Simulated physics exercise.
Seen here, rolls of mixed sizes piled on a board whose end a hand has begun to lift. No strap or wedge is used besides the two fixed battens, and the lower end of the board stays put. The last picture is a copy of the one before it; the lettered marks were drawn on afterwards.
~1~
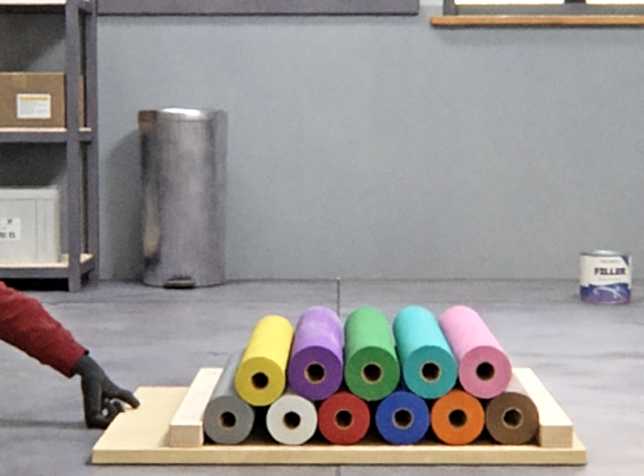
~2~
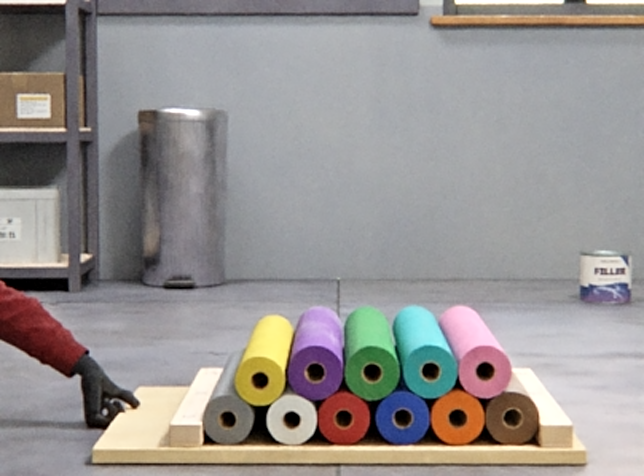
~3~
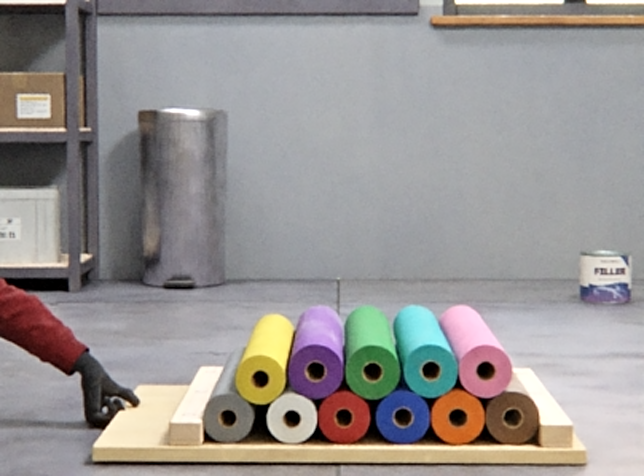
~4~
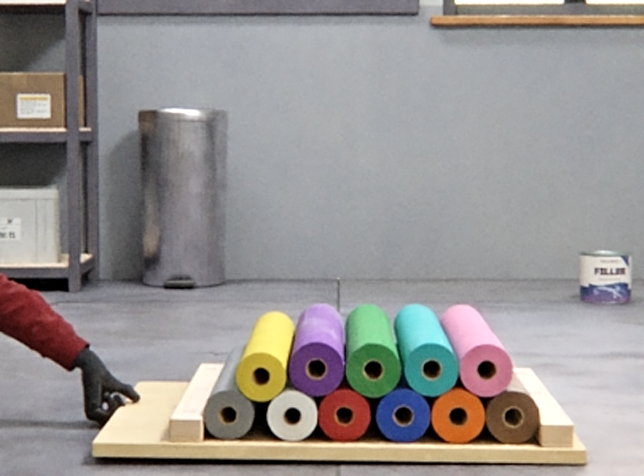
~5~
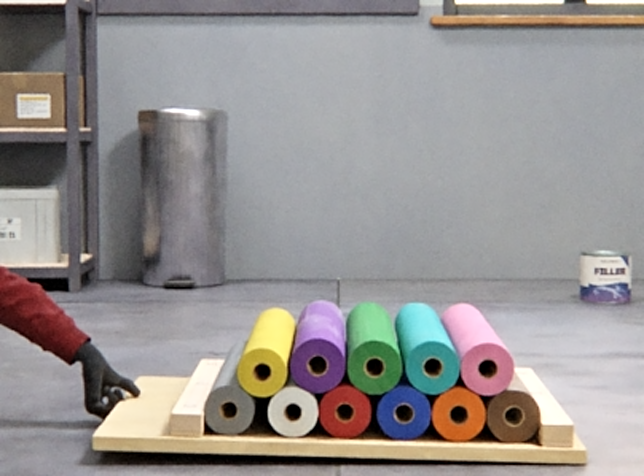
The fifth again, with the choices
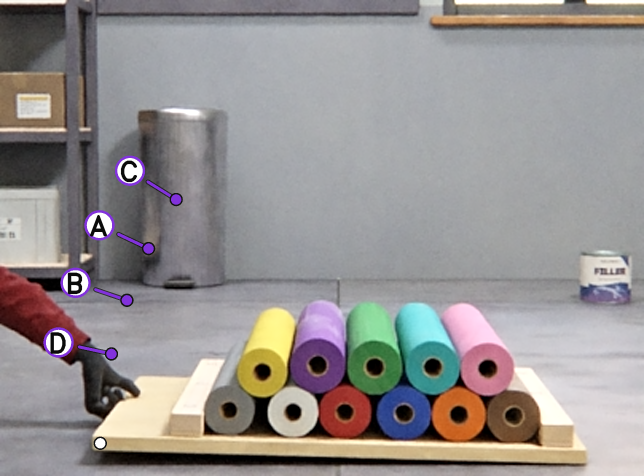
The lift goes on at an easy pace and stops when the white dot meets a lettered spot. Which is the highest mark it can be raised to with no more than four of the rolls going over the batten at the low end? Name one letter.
Raise it to A.
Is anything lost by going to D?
No, at D.
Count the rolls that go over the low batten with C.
The count is five.
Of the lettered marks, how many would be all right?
Three of them.
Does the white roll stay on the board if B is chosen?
Yes, with B.
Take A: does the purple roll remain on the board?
Yes, with A.
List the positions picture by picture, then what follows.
The first picture shows yellow roll (260, 380); purple roll (315, 372); turquoise roll (431, 371).
The second picture shows turquoise roll (431, 371); green roll (372, 373).
The third picture shows board (339, 410); grey roll (228, 418); white roll (292, 418); brown roll (513, 418).
The fourth picture shows board (339, 408); grey roll (229, 414); white roll (293, 416).
The fifth picture shows board (339, 405); grey roll (229, 410); white roll (293, 412).
On the marked copy, A at (148, 249); B at (127, 300); C at (176, 199); D at (112, 354); the white dot at (100, 443).
Following A. Soon after the start, board at 16°.
Later, board at 25°.
In the end, board at 25°, none over the low batten.
As for the rest, B none over the low batten; C five over the low batten; D none over the low batten.
